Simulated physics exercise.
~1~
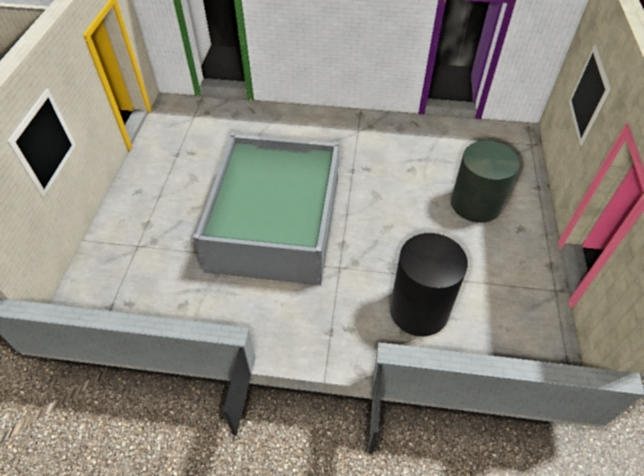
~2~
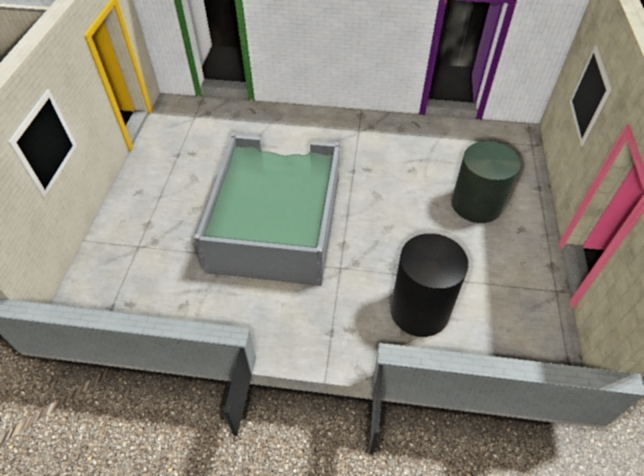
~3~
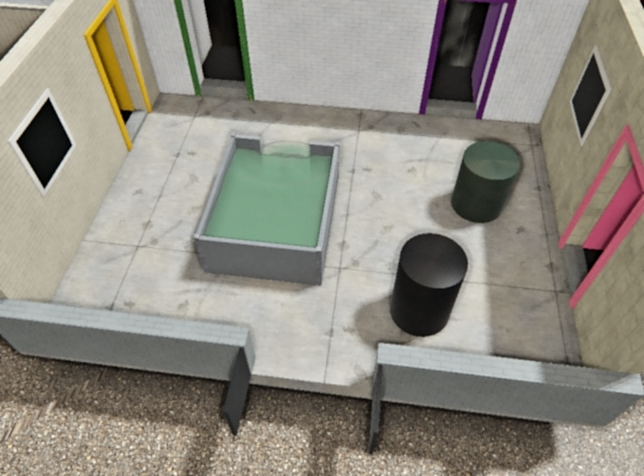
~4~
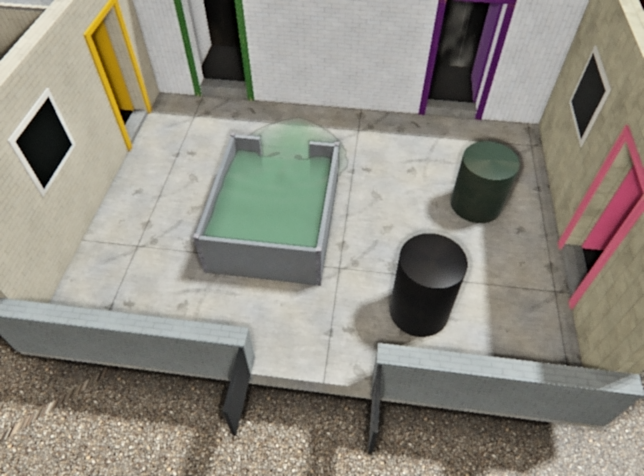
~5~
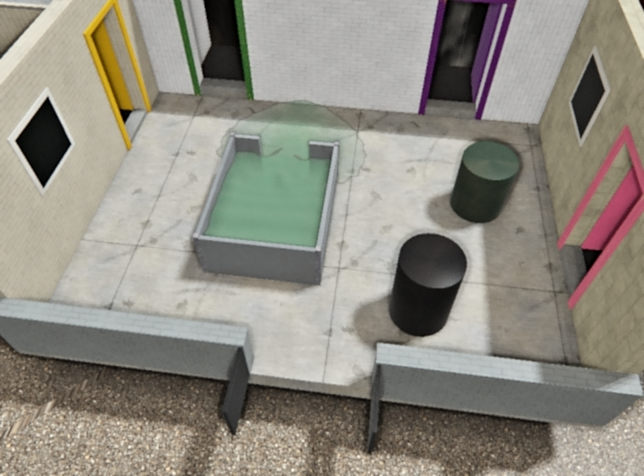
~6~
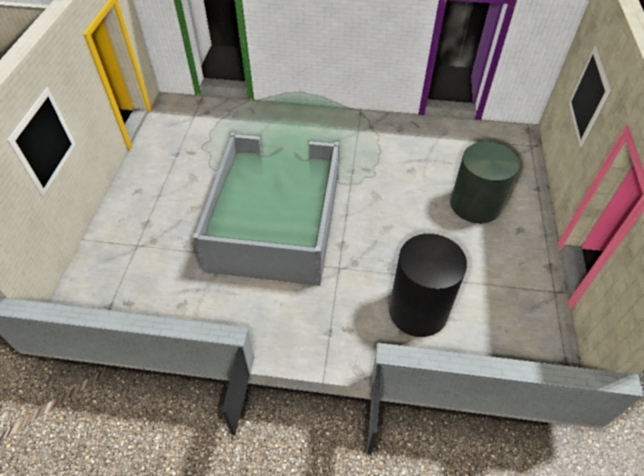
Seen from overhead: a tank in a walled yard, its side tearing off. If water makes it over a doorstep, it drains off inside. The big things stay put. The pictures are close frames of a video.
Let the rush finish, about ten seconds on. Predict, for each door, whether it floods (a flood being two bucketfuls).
Prediction: The purple door stays unflooded; the yellow door floods; the pink door stays unflooded; the green door stays unflooded.
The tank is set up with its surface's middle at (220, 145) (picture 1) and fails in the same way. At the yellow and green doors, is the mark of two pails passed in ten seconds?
The way I see it, yellow tops the mark and green tops the mark.
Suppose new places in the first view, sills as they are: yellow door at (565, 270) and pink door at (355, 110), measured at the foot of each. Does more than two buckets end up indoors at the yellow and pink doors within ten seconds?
Well, the yellow door misses the threshold, but the pink door beats the threshold.
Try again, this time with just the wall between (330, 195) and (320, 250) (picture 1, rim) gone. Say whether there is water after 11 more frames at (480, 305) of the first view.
Submerged.
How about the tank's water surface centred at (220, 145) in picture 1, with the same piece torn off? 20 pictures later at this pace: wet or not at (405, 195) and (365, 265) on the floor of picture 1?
Hit, spared.
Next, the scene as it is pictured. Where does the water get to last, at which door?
I'd go with the pink-painted one.
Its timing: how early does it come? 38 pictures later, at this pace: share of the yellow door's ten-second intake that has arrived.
It comes to around 95 percent of the ten-second total.
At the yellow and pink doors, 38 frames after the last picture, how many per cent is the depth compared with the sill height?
The first comes to about 130 percent, the second to about 40 percent.
A moment on, water covers 20 % of the floor; the purple door wet at the sill, nothing in, the yellow door not reached, the pink door not reached, the green door wet at the sill, nothing in.
Next, water covers 30 % of the floor; the purple door wet at the sill, nothing in, the yellow door wet at the sill, nothing in, the pink door not reached, the green door wet at the sill, nothing in.
Then, water covers 50 % of the floor; the purple door wet at the sill, nothing in, the yellow door over two buckets in, the pink door wet at the sill, nothing in, the green door wet at the sill, nothing in.
Later, water covers 80 % of the floor; the purple door wet at the sill, nothing in, the yellow door over two buckets in, the pink door wet at the sill, nothing in, the green door wet at the sill, nothing in.
In the end, water covers 95 % of the floor; the purple door wet at the sill, nothing in, the yellow door over two buckets in, the pink door wet at the sill, nothing in, the green door wet at the sill, nothing in.
